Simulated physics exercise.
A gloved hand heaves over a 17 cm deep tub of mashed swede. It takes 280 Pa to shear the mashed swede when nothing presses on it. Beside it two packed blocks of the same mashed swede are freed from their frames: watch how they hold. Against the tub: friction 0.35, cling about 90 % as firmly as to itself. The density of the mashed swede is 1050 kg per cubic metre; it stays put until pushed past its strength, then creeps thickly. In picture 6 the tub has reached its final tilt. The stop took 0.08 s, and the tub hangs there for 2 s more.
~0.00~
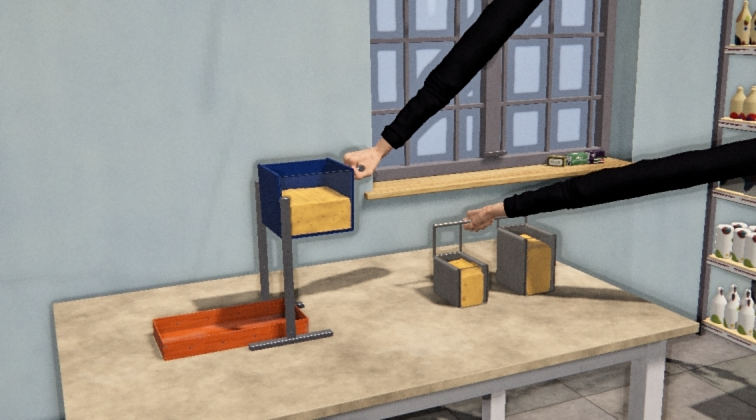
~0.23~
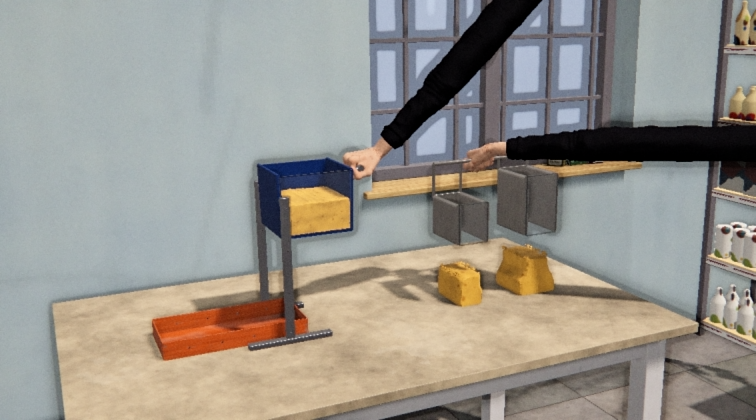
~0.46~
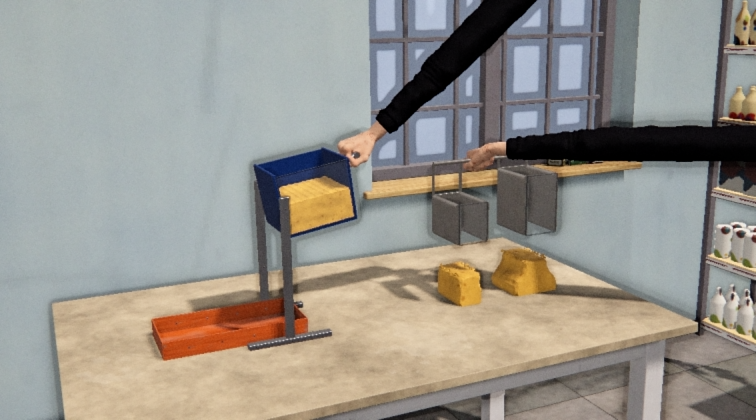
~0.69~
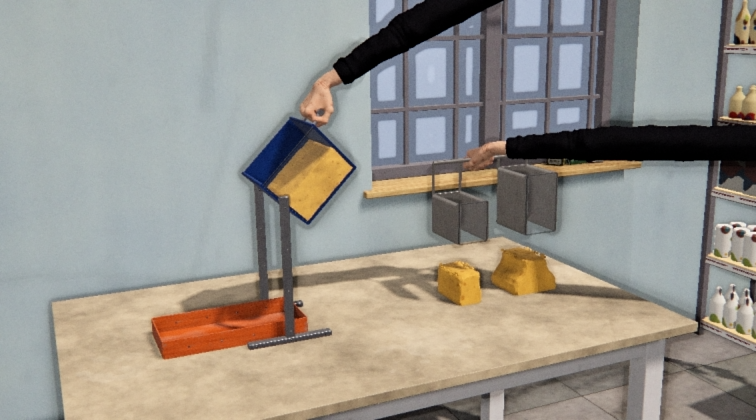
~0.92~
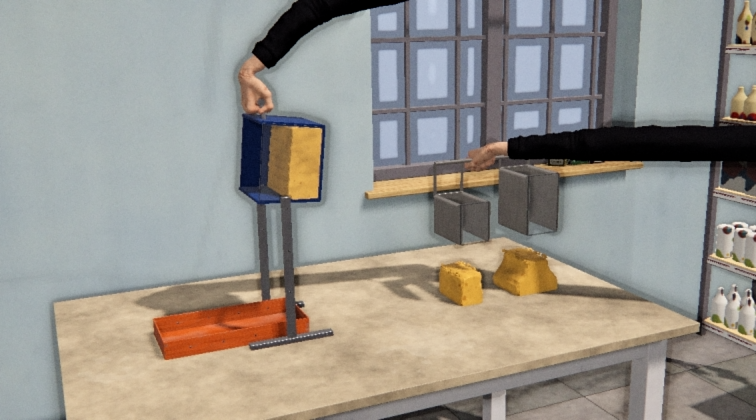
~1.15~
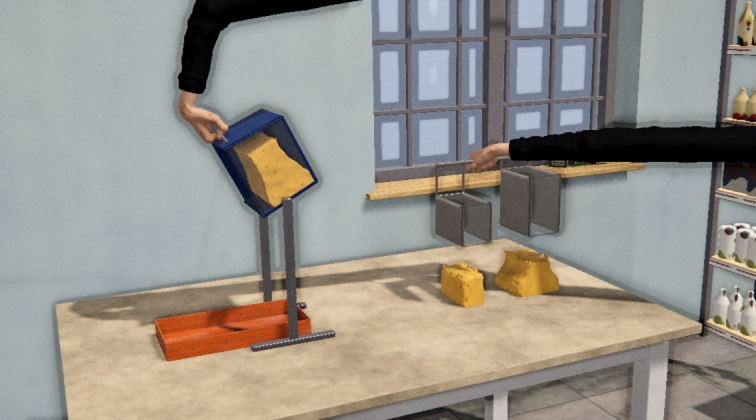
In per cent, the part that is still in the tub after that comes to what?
It comes to some 0 %.
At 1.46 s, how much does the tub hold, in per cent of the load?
Some 3 per cent.
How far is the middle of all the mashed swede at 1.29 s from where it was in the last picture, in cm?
Roughly 9 cm.
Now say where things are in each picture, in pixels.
Handle-side rim at (351, 170), tilt 0 degrees; crest of the mashed swede at (296, 204); block heights 10 cm, 16 cm (left to right), in the first picture.
Handle-side rim at (350, 170), tilt 0 degrees; crest of the mashed swede at (295, 204); block heights 10 cm, 13 cm (left to right), in the second picture.
Handle-side rim at (345, 159), tilt 9 degrees; crest of the mashed swede at (346, 189); block heights 9.9 cm, 11 cm (left to right), in the third picture.
Handle-side rim at (312, 127), tilt 45 degrees; crest of the mashed swede at (330, 150); block heights 9.9 cm, 11 cm (left to right), in the fourth picture.
Handle-side rim at (262, 125), tilt 84 degrees; crest of the mashed swede at (296, 129); block heights 9.9 cm, 11 cm (left to right), in the fifth picture.
Handle-side rim at (226, 151), tilt 116 degrees; crest of the mashed swede at (274, 141); block heights 9.9 cm, 11 cm (left to right), in the sixth picture.
After 1.29 s, the tub is at 116 degrees and holds 57 %.
After 1.46 s, the tub is at 116 degrees and holds 3 %.
After 1.63 s, the tub is at 116 degrees and holds 0 %.
After 1.80 s, the tub is at 116 degrees and holds 0 %.
After 3.15 s, the tub is at 116 degrees and holds 0 %.
